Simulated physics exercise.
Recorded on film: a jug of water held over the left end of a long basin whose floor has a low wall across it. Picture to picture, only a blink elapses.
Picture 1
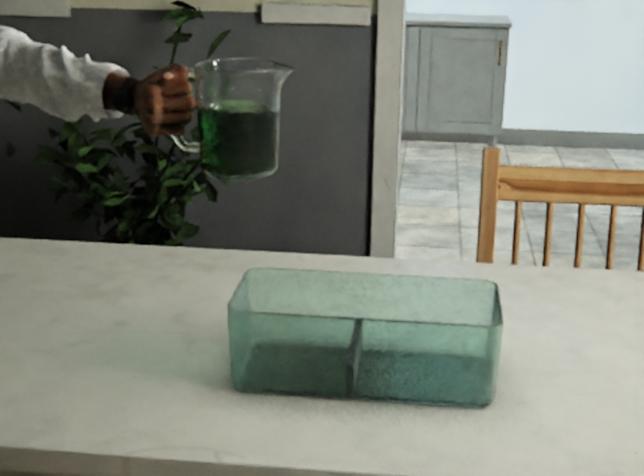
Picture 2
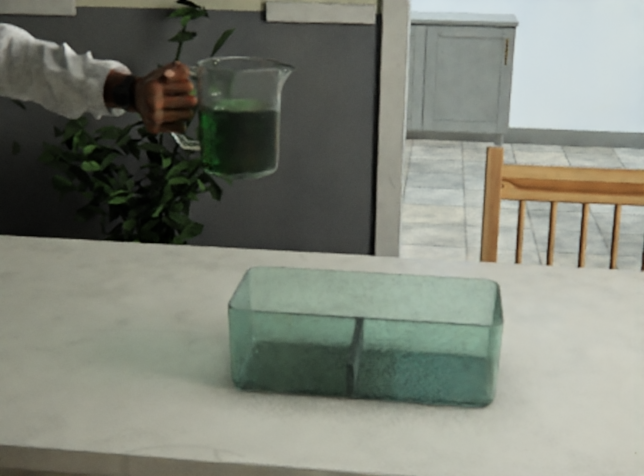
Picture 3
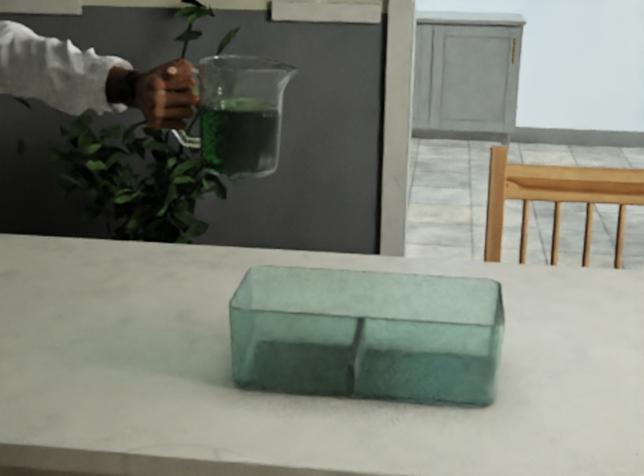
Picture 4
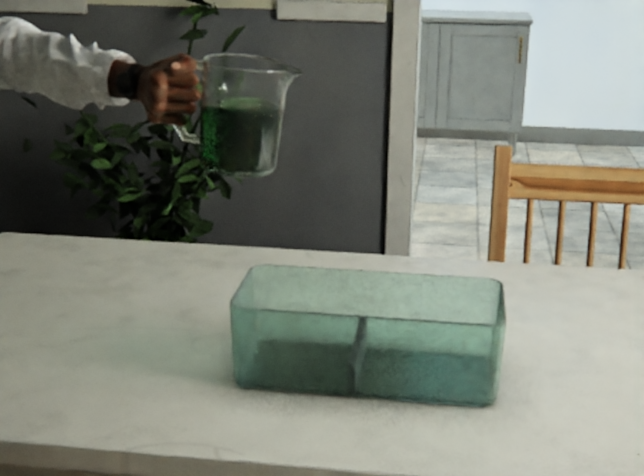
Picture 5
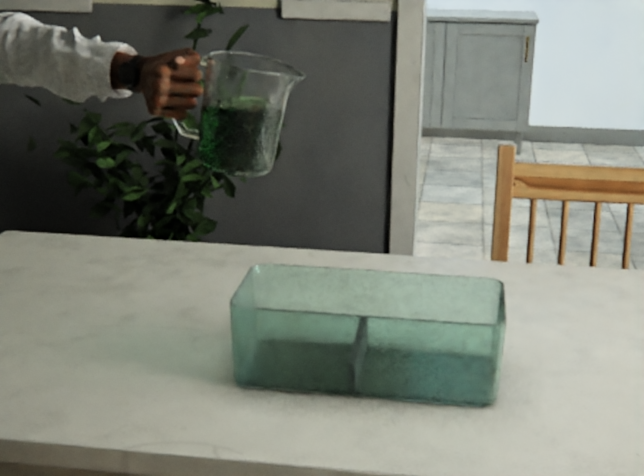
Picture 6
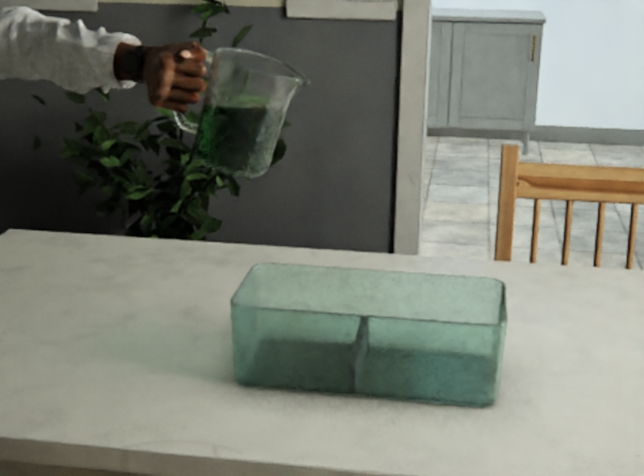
A dark-skinned hand in a white sleeve, reaching in from the upper left, gradually tilts a clear jug of green liquid rightward, its spout lowering slightly. Below, a translucent green basin with a low dividing wall rests on a pale tabletop, seen from slightly above in a room with a leafy plant, dark grey panel, grey cabinet and wooden chair. The background shifts slightly rightward as the camera drifts, while the basin stays nearly still.
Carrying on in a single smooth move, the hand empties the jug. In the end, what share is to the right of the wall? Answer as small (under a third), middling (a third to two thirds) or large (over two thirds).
Middling, between a third and two thirds.
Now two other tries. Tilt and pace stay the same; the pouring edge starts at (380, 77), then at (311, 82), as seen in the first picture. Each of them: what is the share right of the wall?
You'd see around 85 per cent, and then around 75 per cent.
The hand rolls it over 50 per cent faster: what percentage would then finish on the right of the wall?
Something like 45 percent.
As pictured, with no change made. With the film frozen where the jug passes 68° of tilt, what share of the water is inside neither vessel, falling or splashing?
Airborne share: Approx. 5 %.
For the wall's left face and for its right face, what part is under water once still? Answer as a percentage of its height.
About 20 left, about 30 right.
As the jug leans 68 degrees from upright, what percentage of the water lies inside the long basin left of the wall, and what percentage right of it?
The left part gets 0 percent; the right part gets 0 percent.
A moment on, the jug is tipped part way and 94 per cent is still to pour, 0 is left of the wall and 0 right of it.
Next, the jug is tipped right over and 32 per cent is still to pour, 4 is left of the wall and 34 right of it.
Then the jug is tipped right over and 1 per cent is still to pour, 38 is left of the wall and 56 right of it.
Later the jug is tipped right over and 0 per cent is still to pour, 40 is left of the wall and 57 right of it.
At rest 40 per cent lies left of the wall, 57 right of it and 3 outside.
